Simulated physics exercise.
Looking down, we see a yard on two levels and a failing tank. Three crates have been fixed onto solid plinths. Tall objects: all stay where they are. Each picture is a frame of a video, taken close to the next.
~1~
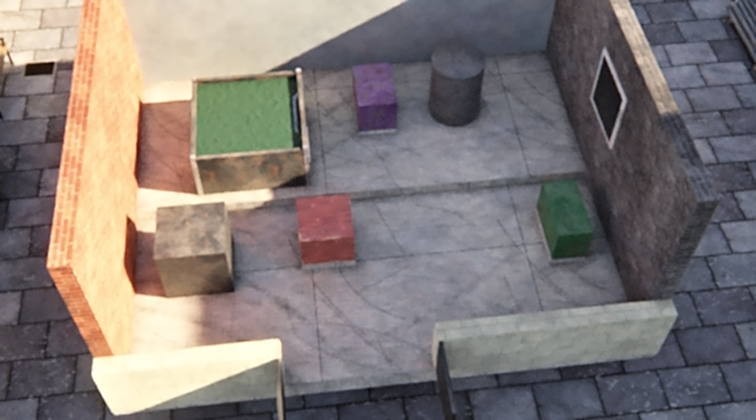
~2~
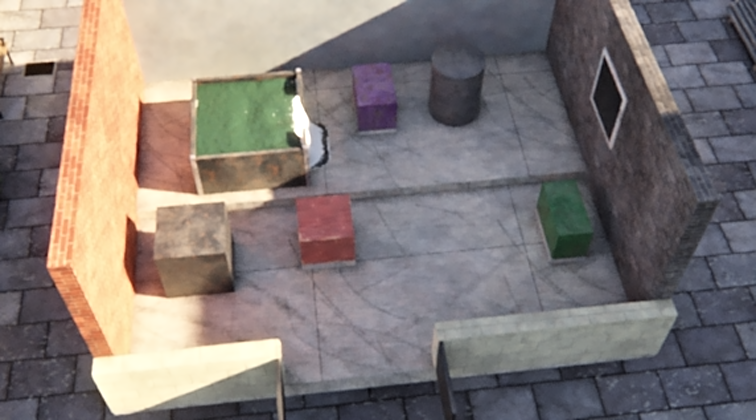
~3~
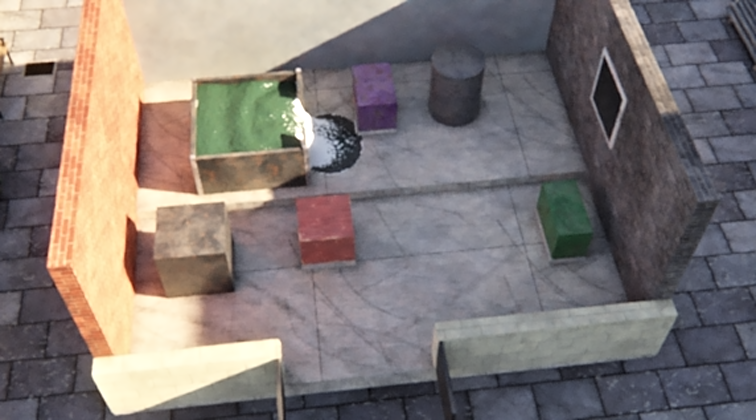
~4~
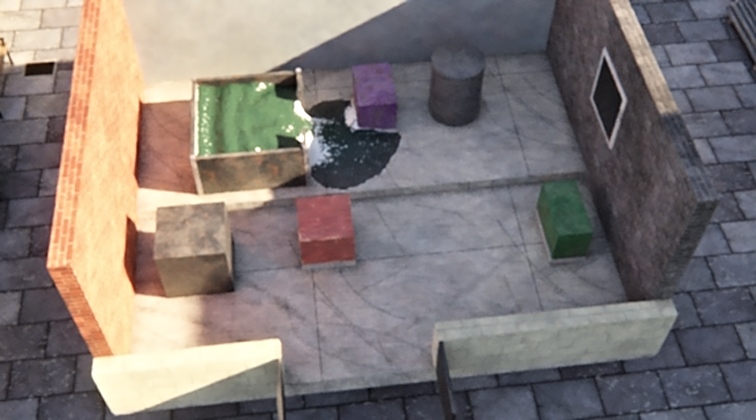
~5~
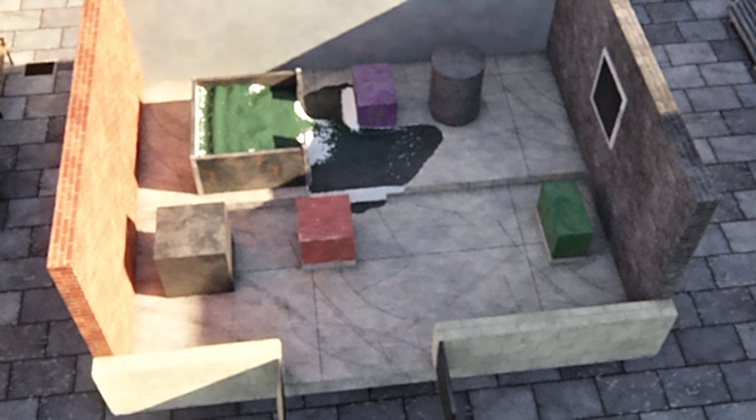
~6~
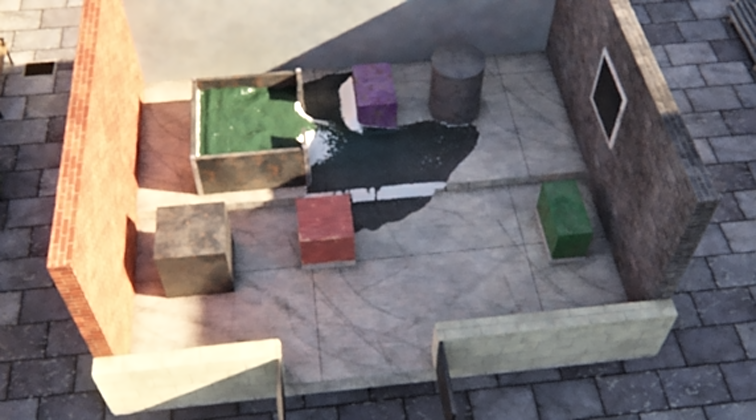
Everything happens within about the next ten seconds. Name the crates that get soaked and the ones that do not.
The red crate does not get soaked; the purple crate gets soaked; the green crate gets soaked.
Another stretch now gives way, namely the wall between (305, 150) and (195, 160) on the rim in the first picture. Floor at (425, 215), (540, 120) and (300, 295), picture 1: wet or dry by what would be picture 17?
One after the other: Covered, not flooded, under water.
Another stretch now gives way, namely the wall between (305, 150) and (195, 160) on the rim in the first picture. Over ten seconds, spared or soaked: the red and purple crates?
Well, the red crate gets reached, and the purple crate is never reached as well.
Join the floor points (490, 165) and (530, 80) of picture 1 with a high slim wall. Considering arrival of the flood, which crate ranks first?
The purple crate.
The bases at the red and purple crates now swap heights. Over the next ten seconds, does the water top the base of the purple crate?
My guess is that the purple one is inundated.
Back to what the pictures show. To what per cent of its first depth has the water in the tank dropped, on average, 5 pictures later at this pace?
Estimate: Around 62 per cent.
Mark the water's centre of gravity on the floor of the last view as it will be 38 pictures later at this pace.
The water centres close to (393, 181).
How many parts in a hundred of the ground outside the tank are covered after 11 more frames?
Around 50 percent.
A moment on, water covers 30 % of the floor; the red crate water round its plinth, the purple crate water round its plinth, the green crate water round its plinth.
Next, water covers 50 % of the floor; the red crate water round its plinth, the purple crate water round its plinth, the green crate water round its plinth.
Then, water covers 60 % of the floor; the red crate water round its plinth, the purple crate water round its plinth, the green crate water round its plinth.
Later, water covers 85 % of the floor; the red crate water round its plinth, the purple crate water round its plinth, the green crate water round its plinth.
In the end, water covers 95 % of the floor; the red crate stayed above the water, the purple crate was topped, the green crate was topped.
